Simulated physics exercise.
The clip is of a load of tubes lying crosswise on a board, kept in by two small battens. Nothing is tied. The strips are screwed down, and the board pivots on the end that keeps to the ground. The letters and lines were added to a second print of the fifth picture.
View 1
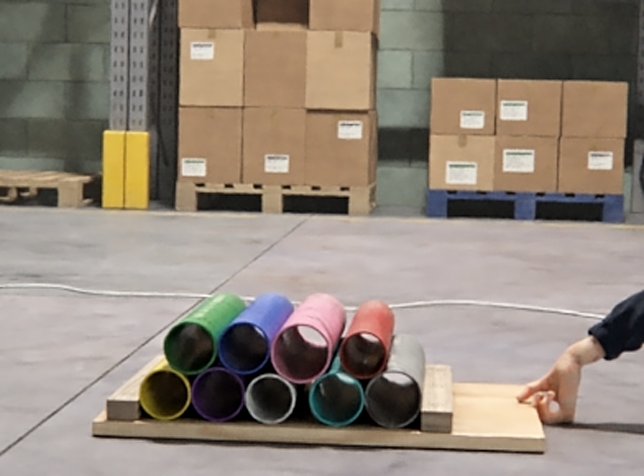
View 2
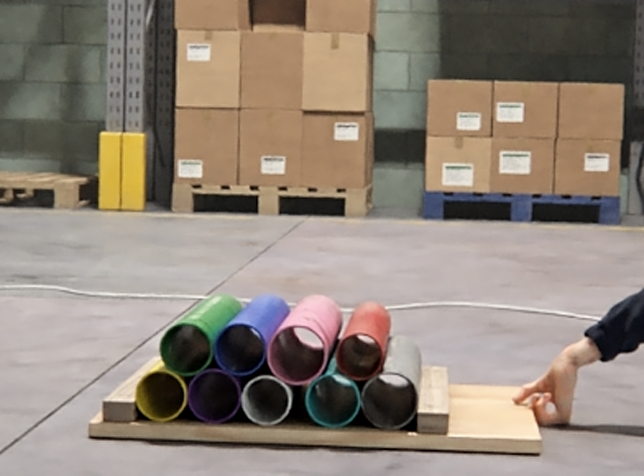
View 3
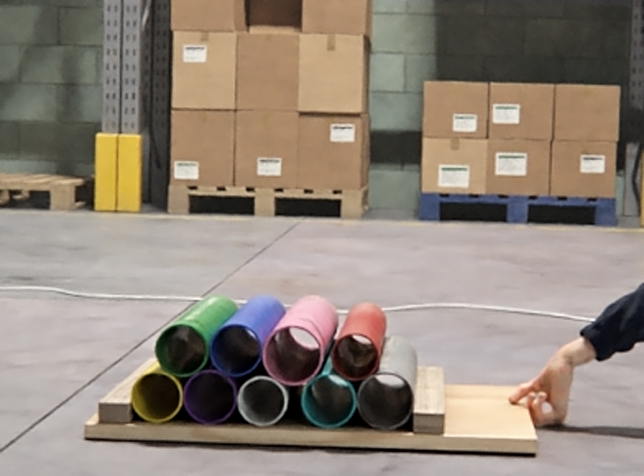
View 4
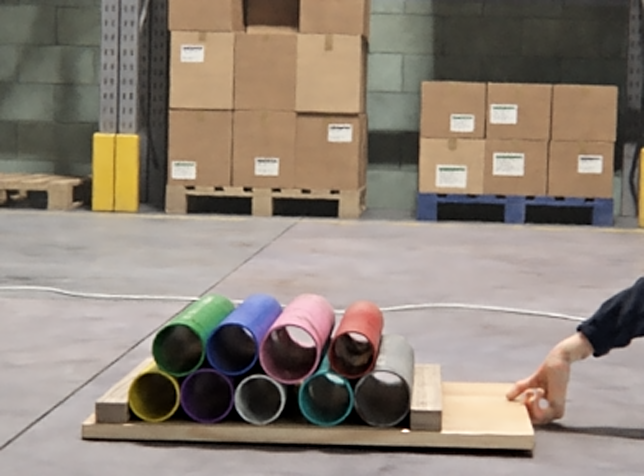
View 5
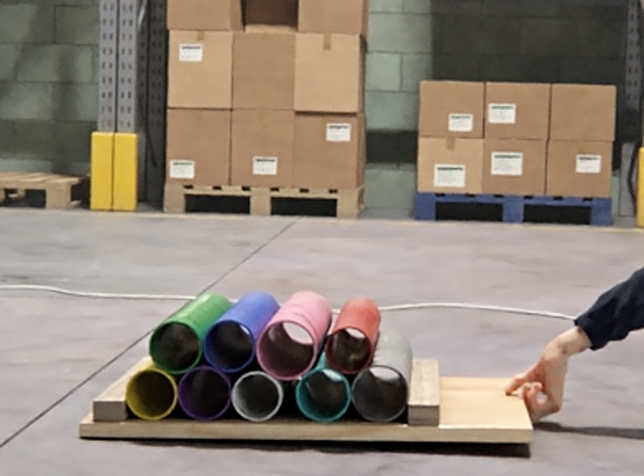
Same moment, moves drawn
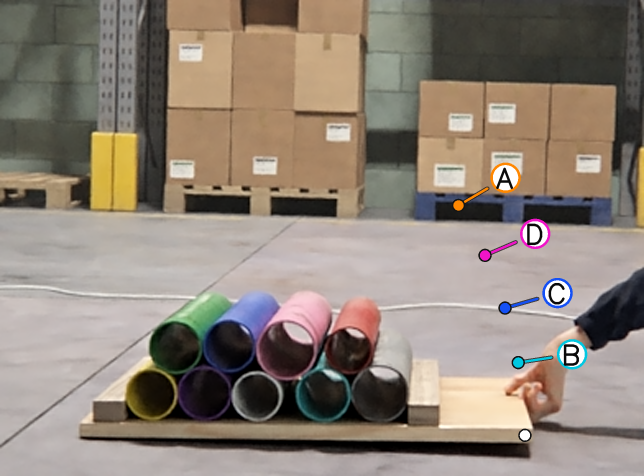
Coloured tubes sitting still in two rows between wooden strips on a board, a hand staying at its right end.
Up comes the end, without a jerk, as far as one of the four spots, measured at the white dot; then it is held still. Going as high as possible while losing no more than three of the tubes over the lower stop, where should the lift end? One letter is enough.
Raise it to D.
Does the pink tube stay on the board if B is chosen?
Yes.
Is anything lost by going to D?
At D: Yes.
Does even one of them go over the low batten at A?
At A: Yes.
On the marked copy, A at (458, 206); B at (519, 362); C at (505, 308); D at (485, 255); the white dot at (525, 436).
With D. Early on, board at 16°.
Further on, board at 25°.
At the end, board at 25°, three over the low batten (pink, green, blue).
As for the rest, A four over the low batten (pink, green, red, blue); B none over the low batten; C none over the low batten.
